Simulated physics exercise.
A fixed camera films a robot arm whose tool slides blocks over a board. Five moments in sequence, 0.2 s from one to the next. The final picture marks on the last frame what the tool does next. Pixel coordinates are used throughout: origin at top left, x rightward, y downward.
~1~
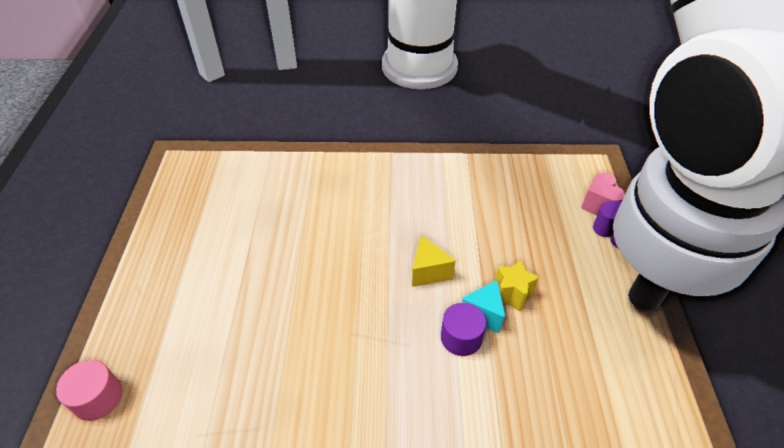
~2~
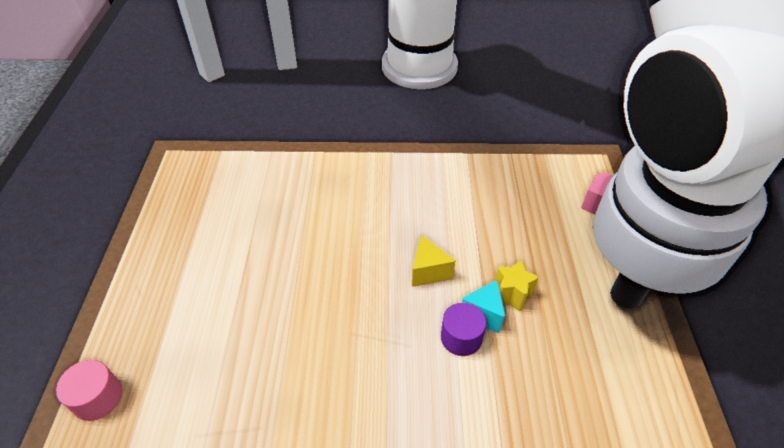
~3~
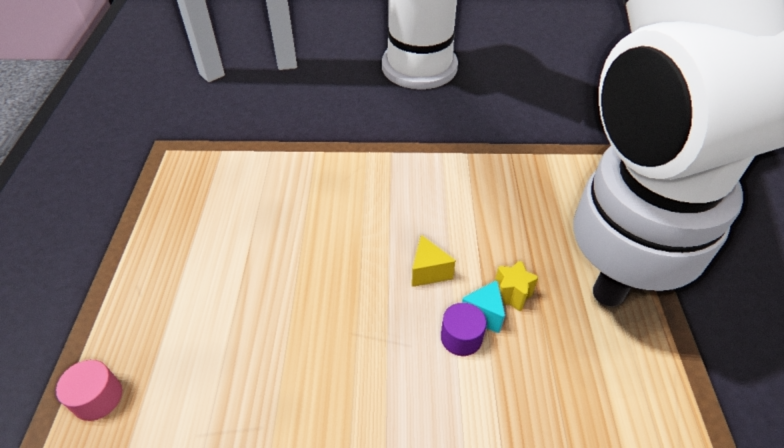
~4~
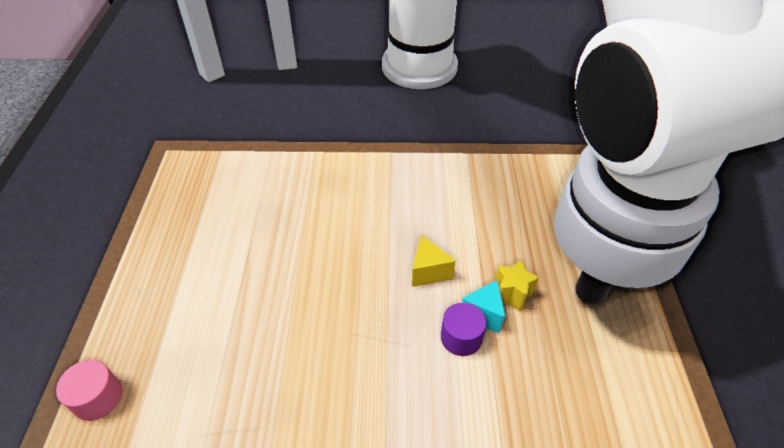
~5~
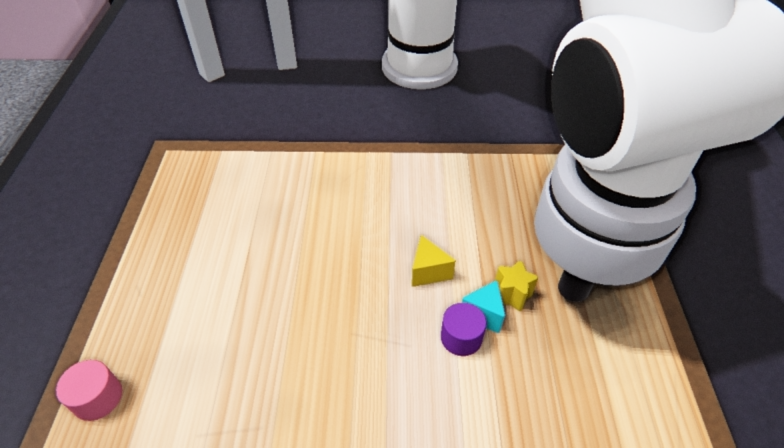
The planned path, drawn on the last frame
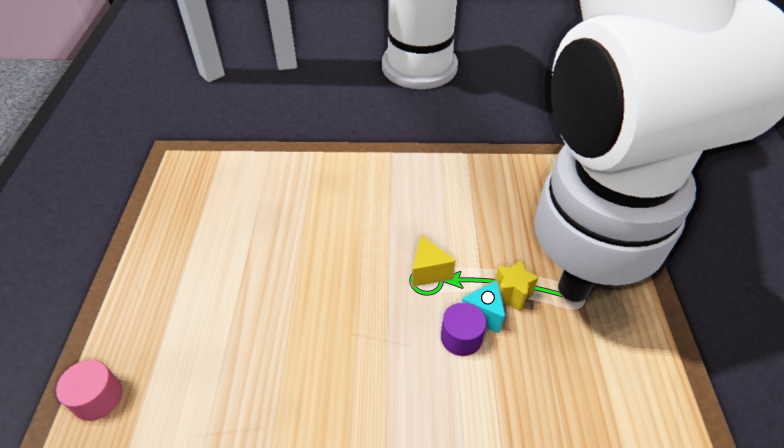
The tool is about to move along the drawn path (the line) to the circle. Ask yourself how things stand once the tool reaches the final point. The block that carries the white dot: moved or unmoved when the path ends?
At the end of the path, the block that carries the white dot has moved off its old spot.
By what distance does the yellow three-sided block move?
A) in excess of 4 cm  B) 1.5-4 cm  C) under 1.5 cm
A - in excess of 4 cm.
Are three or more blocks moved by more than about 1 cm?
That would be a yes.
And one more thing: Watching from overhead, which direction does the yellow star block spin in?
My prediction: CW.
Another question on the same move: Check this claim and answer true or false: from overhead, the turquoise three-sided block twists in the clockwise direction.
Answer: False.
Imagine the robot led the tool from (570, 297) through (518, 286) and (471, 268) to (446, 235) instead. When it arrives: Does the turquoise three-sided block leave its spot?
Yes
The line goes from (570, 297) by way of (497, 282) to (426, 281); the dot is on the turquoise three-sided block.
On the path given first. One third of the way, tool at (523, 279); purple cylinder at (461, 324); turquoise three-sided block at (472, 292), turned 35° anticlockwise; yellow star block at (492, 270).
Two thirds of the way, tool at (474, 274); yellow three-sided block at (410, 248); purple cylinder at (461, 324); turquoise three-sided block at (453, 290), turned 65° anticlockwise; yellow star block at (446, 259), turned 40° clockwise.
At the end, tool at (427, 275); yellow three-sided block at (367, 242); purple cylinder at (461, 325); turquoise three-sided block at (453, 290), turned 65° anticlockwise; yellow star block at (399, 259), turned 45° clockwise.
